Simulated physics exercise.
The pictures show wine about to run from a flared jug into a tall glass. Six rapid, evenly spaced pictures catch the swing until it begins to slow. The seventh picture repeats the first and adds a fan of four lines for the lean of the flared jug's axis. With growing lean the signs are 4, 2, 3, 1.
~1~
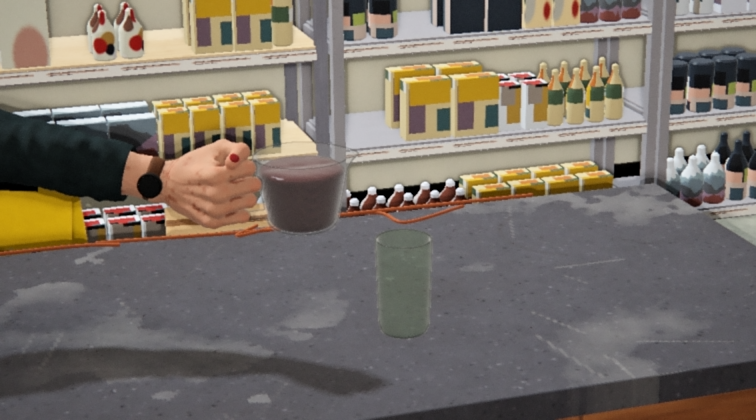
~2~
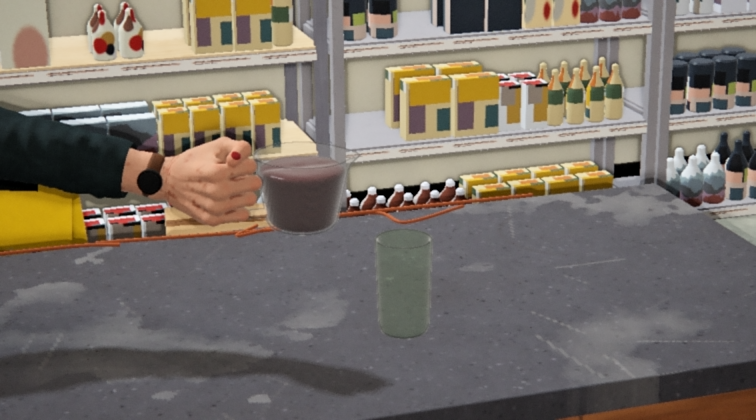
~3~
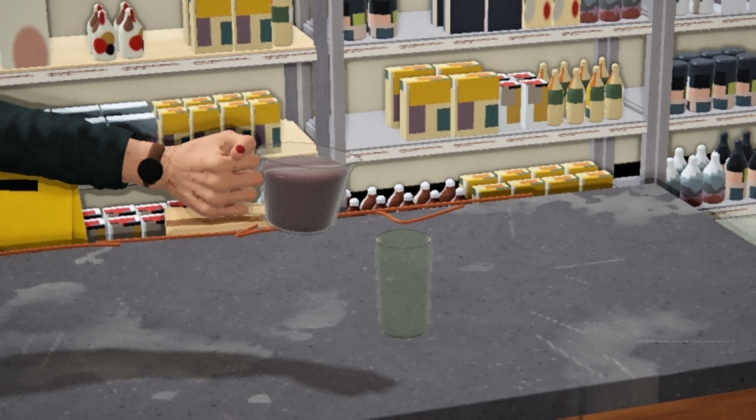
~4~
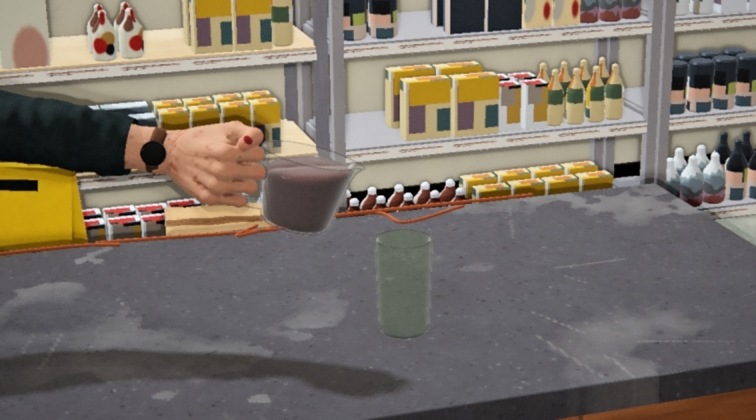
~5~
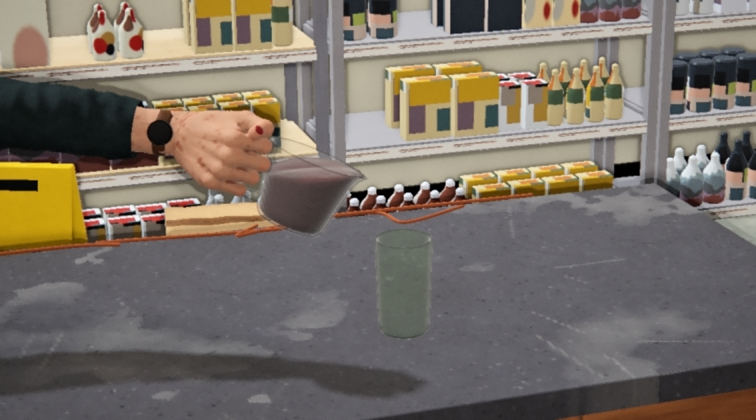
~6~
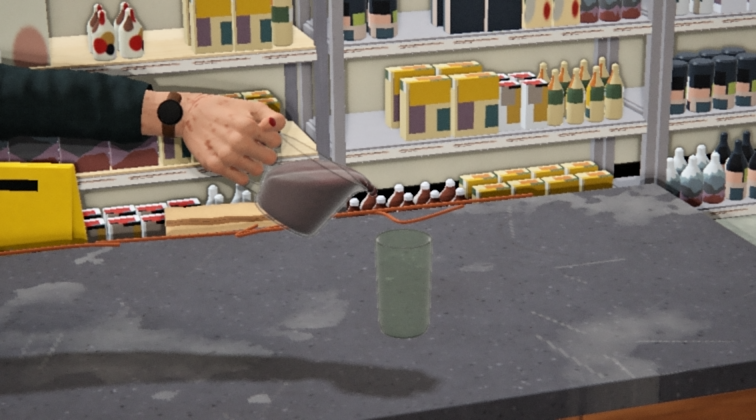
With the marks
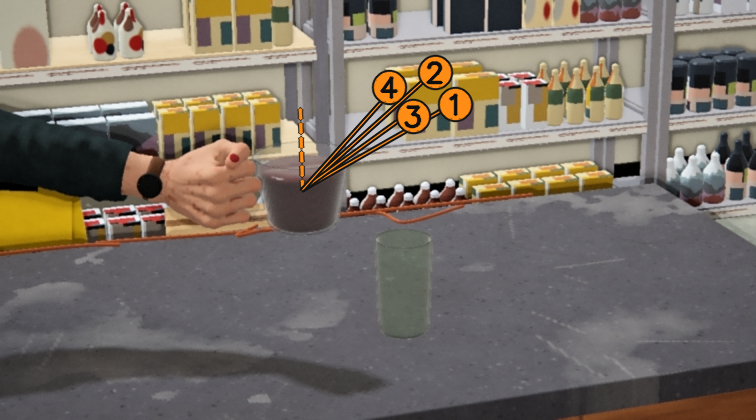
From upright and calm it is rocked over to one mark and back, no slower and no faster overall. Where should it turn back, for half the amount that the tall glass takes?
It is 4.
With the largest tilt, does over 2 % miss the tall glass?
Yes.
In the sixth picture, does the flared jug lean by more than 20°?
Yes, it does.
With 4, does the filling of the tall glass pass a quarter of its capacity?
Yes, it does.
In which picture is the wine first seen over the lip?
In picture 6.
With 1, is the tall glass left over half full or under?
Over.
On the marked copy, 1 at (440, 111); 2 at (421, 82); 3 at (396, 121); 4 at (380, 103).
For tilt 1, the tall glass ends with about 78 % of what it can hold; 12 % of the wine is spilt.
For tilt 2, the tall glass ends with about 63 % of what it can hold.
For tilt 3, the tall glass ends with about 73 % of what it can hold; 6 % of the wine is spilt.
For tilt 4, the tall glass ends with about 48 % of what it can hold.
